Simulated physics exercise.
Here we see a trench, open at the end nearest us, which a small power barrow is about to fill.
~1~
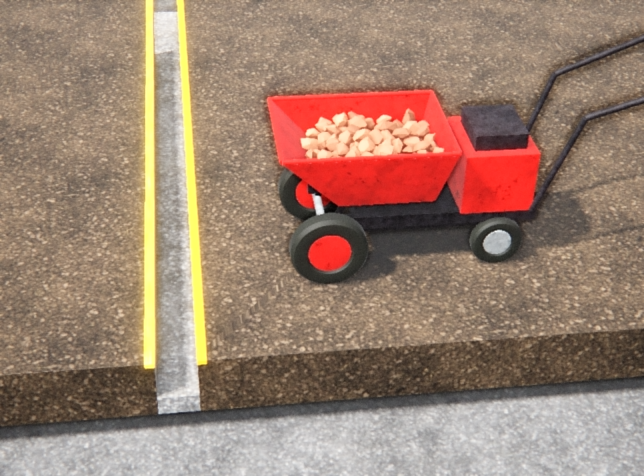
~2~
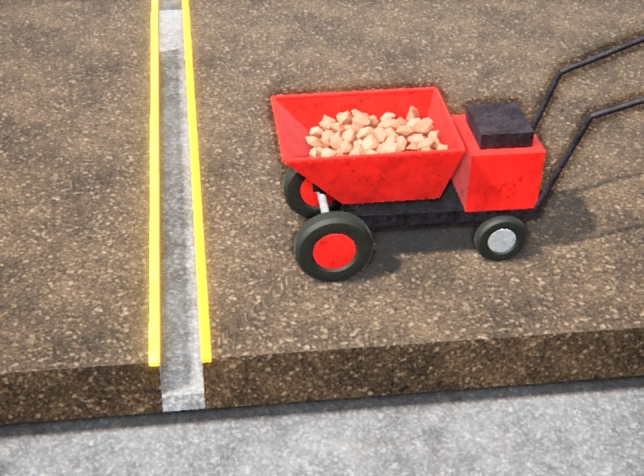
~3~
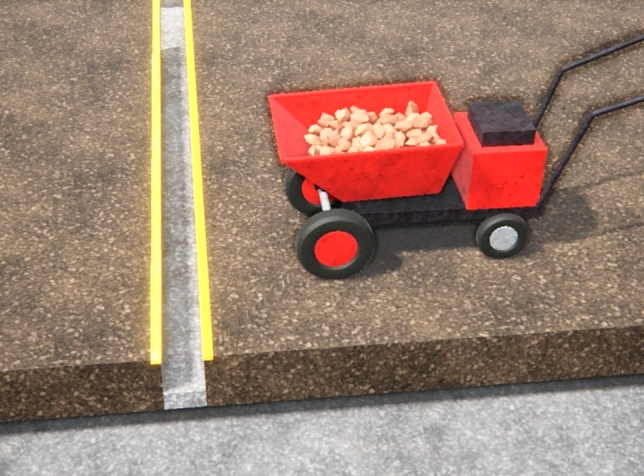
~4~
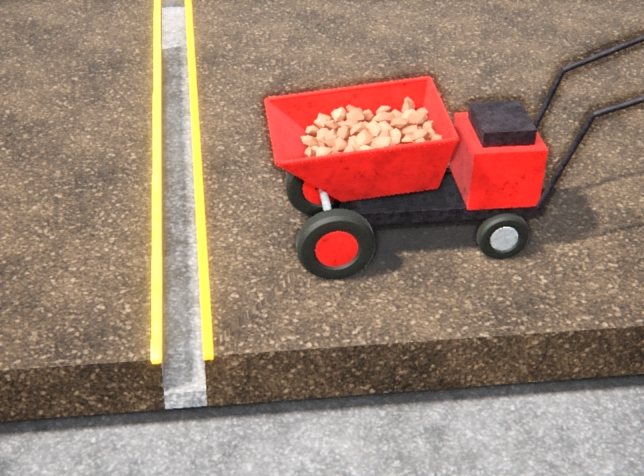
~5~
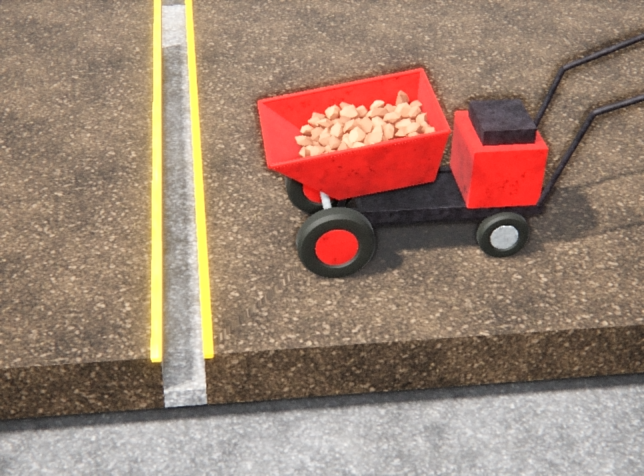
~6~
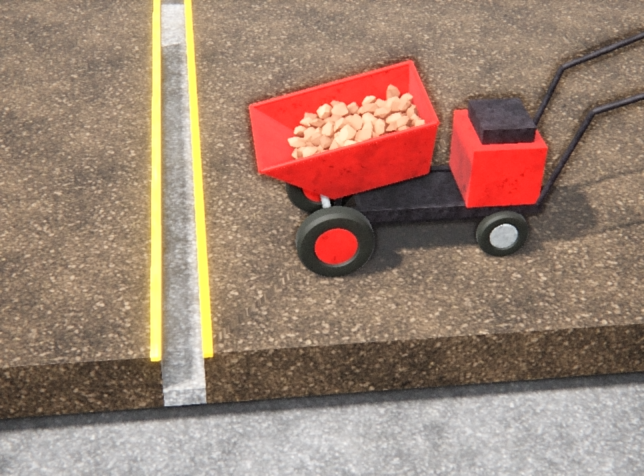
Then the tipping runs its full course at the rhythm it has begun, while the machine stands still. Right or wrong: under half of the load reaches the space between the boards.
Wrong.
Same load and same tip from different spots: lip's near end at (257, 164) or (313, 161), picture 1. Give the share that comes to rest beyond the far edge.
Roughly 20 per cent at the first spot and 0 per cent at the second.
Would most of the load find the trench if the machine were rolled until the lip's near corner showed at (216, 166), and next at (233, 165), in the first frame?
From the first position short of one half lands between the edges, from the second short of one half.
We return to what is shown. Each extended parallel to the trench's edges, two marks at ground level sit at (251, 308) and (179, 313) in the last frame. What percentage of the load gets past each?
80 % and 40 %, in that order.
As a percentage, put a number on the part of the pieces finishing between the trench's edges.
About 65 per cent.
Shortly afterwards, skip tipped steeply; the whole lot in the skip.
Next, skip tipped right over; near two thirds in the skip; a little short of the trench; near a quarter in or heaped over the trench; only a few beyond it; only a few falling.
Some moments later, skip tipped right over; near a quarter in the skip; a little short of the trench; near two thirds in or heaped over the trench; a little beyond it.
In the end, skip tipped right over; near a quarter in the skip; a little short of the trench; near two thirds in or heaped over the trench; a little beyond it.
